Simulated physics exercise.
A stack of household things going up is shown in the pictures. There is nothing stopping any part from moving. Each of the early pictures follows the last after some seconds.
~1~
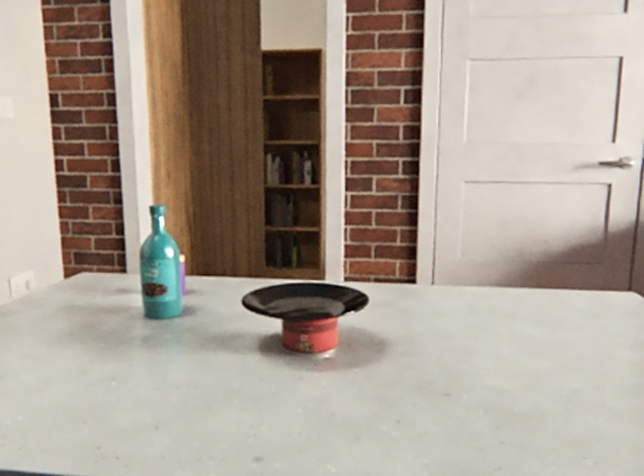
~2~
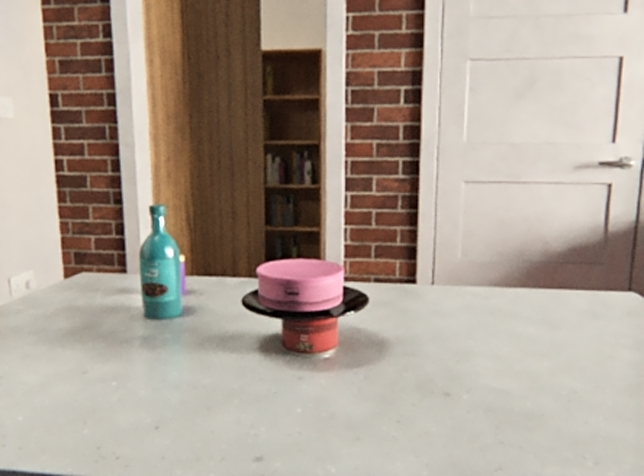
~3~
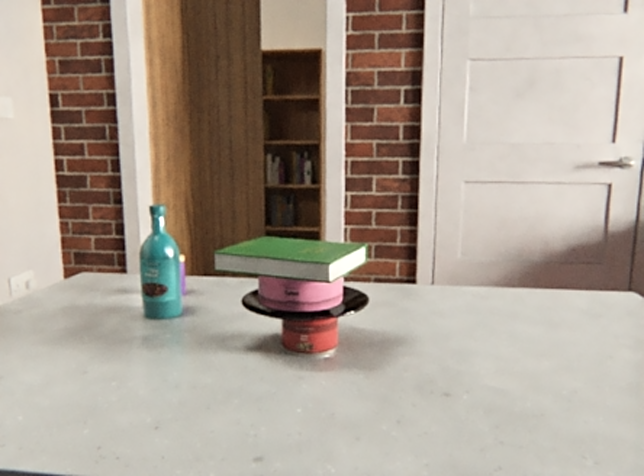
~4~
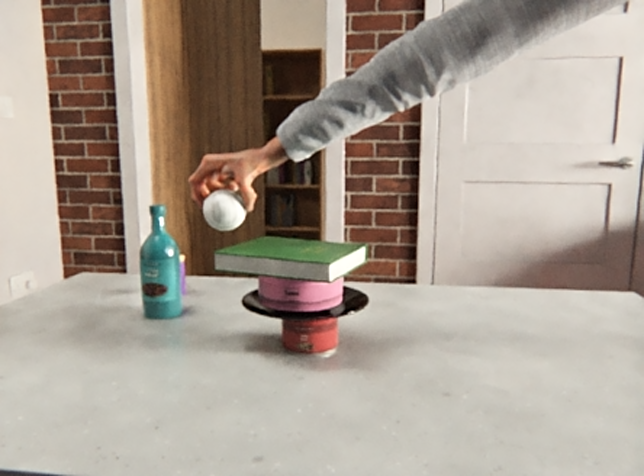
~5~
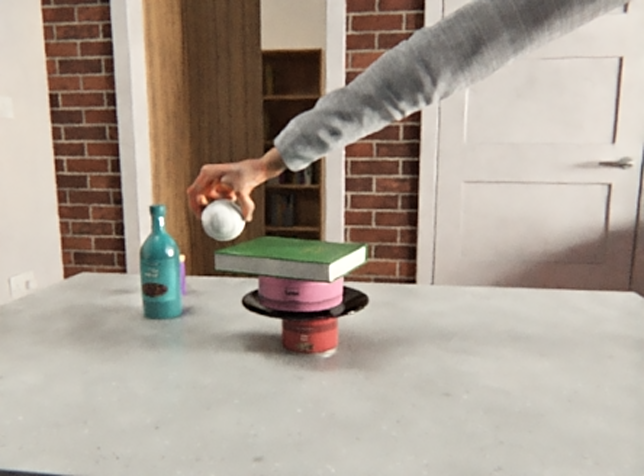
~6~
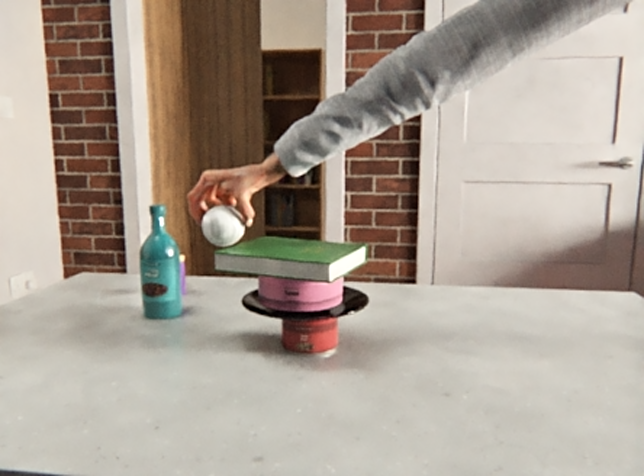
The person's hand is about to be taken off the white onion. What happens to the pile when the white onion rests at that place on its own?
I'd say it fails.
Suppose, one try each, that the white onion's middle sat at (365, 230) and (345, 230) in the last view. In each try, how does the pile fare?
The first try leaves the pile knocked down, the second leaves it standing.
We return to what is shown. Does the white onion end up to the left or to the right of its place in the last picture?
Pretty clearly in the leftward direction.
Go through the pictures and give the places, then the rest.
In the first picture, the last thing is not in view yet.
In the second picture, the last thing is not in view yet; turquoise bottle (160, 260).
In the third picture, the last thing is not in view yet; pink tub (300, 284).
In the fourth picture, on its way; white onion (224, 210).
In the fifth picture, on its way; white onion (223, 220); turquoise bottle (160, 260).
In the sixth picture, set down, still held; white onion (223, 225); pink tub (300, 284).
Then, 0.30 s past the last view, white onion now fallen.
Then, 0.40 s past the last view, things are still on the move.
Then, 0.50 s past the last view, as before.
Then, 2.00 s past the last view, nothing new.
Finally, fallen, white onion; the other 6 still in place. Final places as the last picture's camera would see them, white onion near (191, 317). The pile loses its balance.
